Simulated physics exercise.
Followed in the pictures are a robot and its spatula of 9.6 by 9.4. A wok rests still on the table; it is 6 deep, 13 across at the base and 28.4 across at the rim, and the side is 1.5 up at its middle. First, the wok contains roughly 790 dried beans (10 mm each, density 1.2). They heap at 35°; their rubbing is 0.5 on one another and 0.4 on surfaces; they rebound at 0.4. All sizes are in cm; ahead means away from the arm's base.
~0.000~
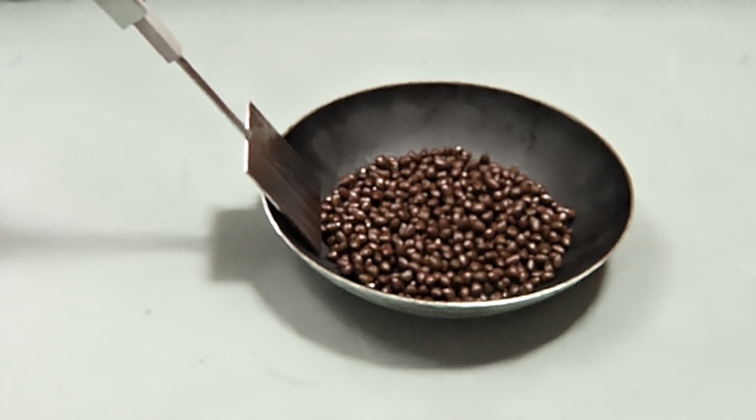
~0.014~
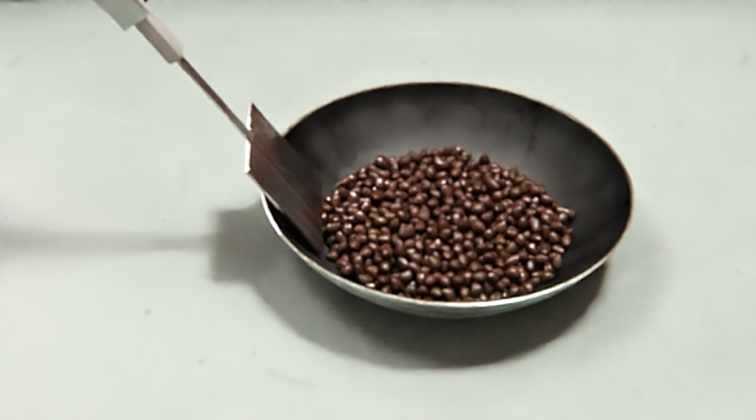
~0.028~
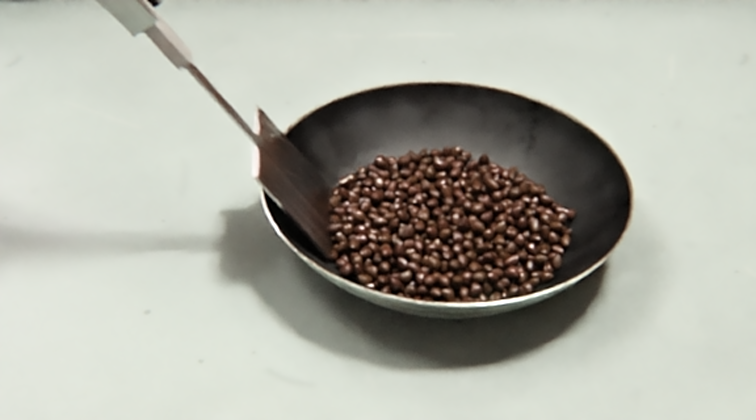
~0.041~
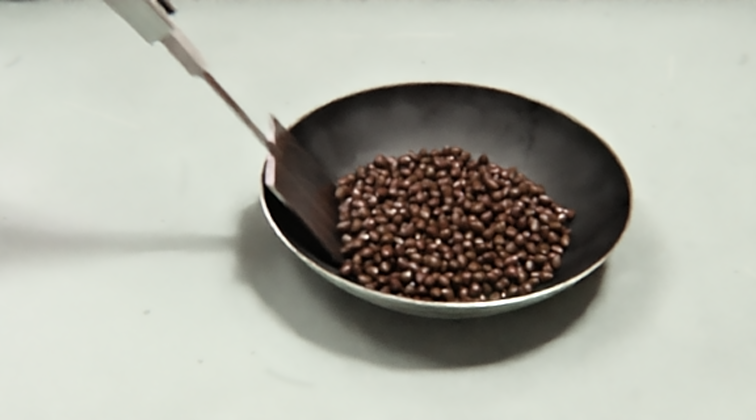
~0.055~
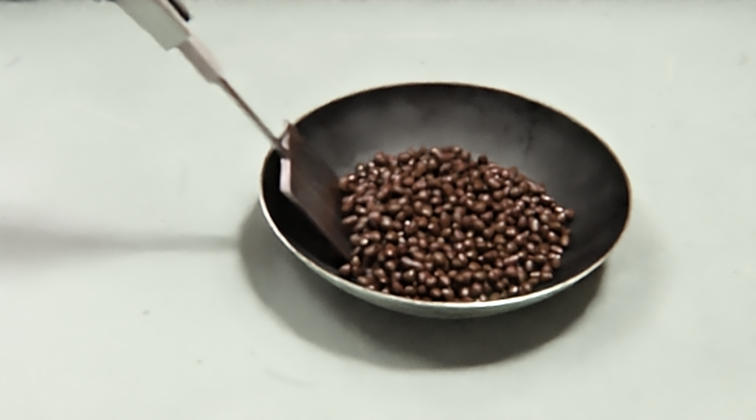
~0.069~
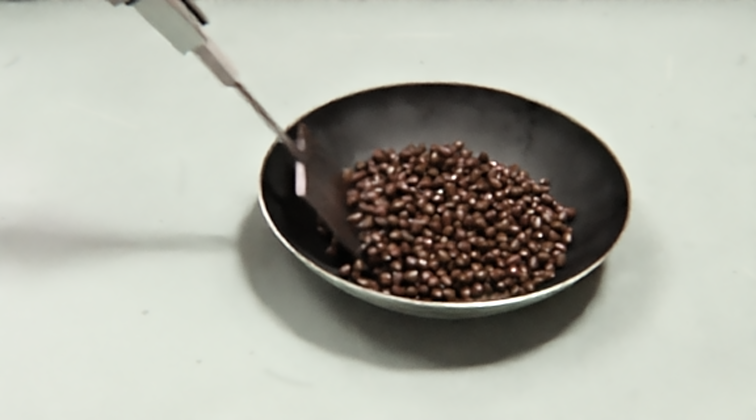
On a pale green tabletop, a spatula edging slowly rightward inside a black wok, nudging the left side of glossy brown beans.
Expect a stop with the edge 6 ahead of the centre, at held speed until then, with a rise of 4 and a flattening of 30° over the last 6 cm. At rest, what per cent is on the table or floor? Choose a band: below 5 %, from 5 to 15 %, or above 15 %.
Below 5 %.
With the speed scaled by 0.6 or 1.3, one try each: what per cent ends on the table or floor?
Roughly 0 per cent on the first try and 10 per cent on the second.
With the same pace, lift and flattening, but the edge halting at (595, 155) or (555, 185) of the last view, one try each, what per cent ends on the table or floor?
40 % and 20 %.
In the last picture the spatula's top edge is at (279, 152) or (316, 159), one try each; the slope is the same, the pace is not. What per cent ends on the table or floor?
Estimates: About 0 %, about 10 %.
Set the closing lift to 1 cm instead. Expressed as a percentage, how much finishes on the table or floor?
Result: Approx. 0 %.
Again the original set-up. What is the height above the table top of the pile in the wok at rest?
Some 7.0 cm above the table.
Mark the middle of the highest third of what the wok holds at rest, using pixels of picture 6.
It is centred near (563, 200).
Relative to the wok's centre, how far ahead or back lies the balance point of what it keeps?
About 5.0 cm ahead.
By 0.12 s, sloping 55°, highest piece 7 above the table; 788 in the wok.
By 0.16 s, sloping 44°, highest piece 9 above the table; 787 in the wok, 1 on the blade or in flight.
By 0.38 s, sloping 25°, highest piece 8 above the table; 773 in the wok, 8 on the table or floor, 7 on the blade or in flight.
By 1.43 s, sloping 25°, highest piece 7 above the table; 772 in the wok, 16 on the table or floor.
Final count, 772 in the wok, 16 on the table or floor. That is 2 % on the table or floor.
